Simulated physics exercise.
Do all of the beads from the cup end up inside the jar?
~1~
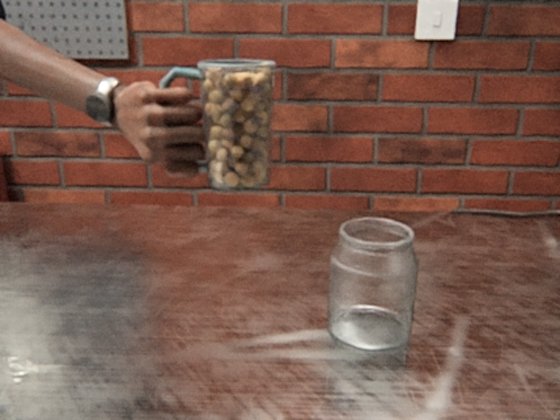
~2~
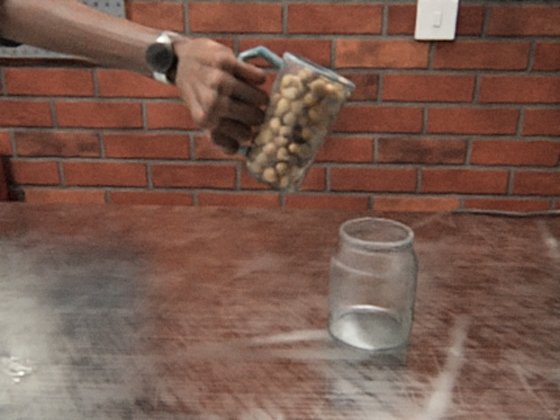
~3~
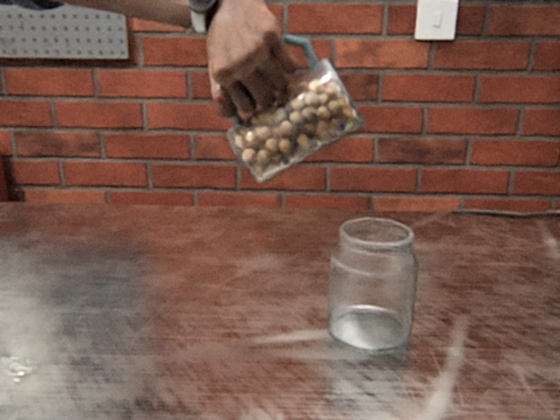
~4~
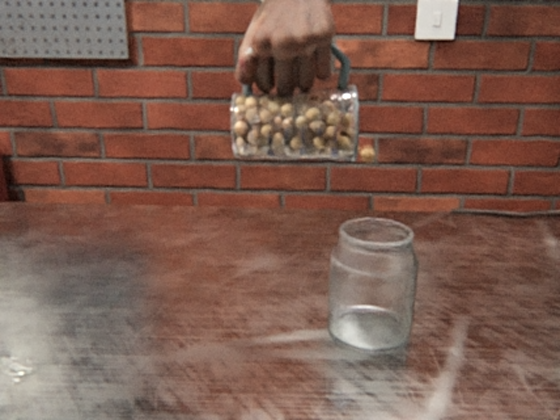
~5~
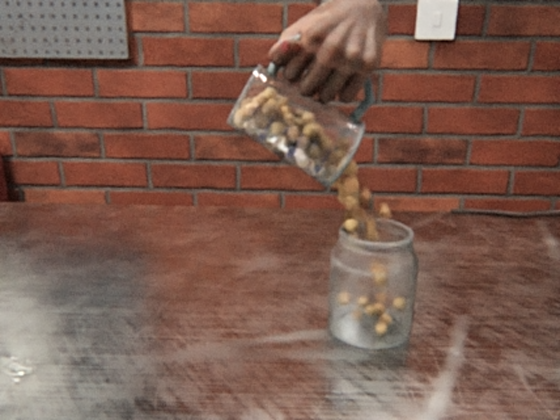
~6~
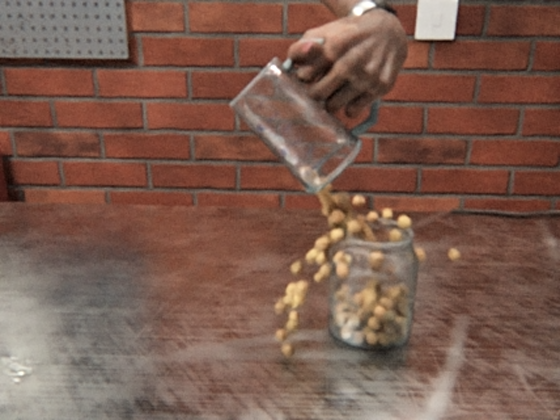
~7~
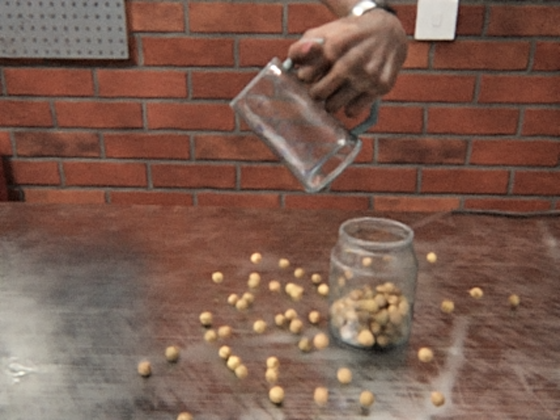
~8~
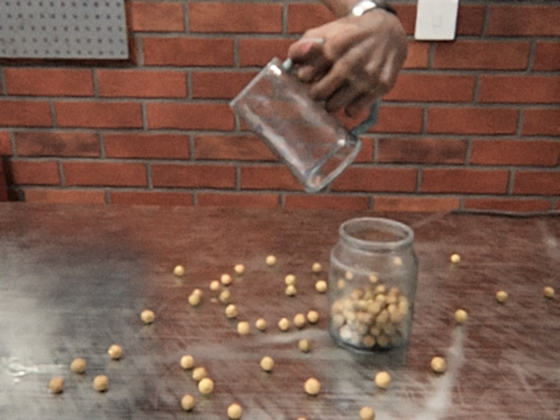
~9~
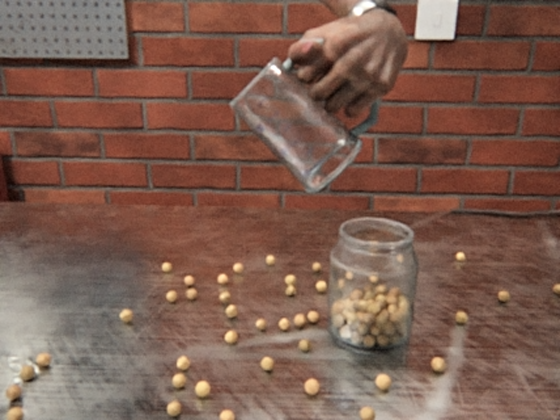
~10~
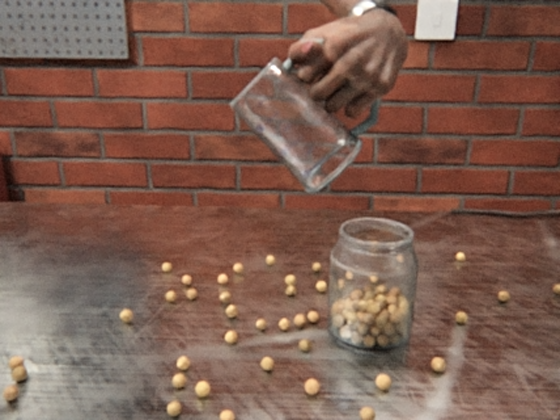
No, a fair share of the beads spill onto the table. The larger part lands in the jar, and the cup ends up looking empty.
A hand tips a clear cup of wooden beads into a jar, scattering some across the table.
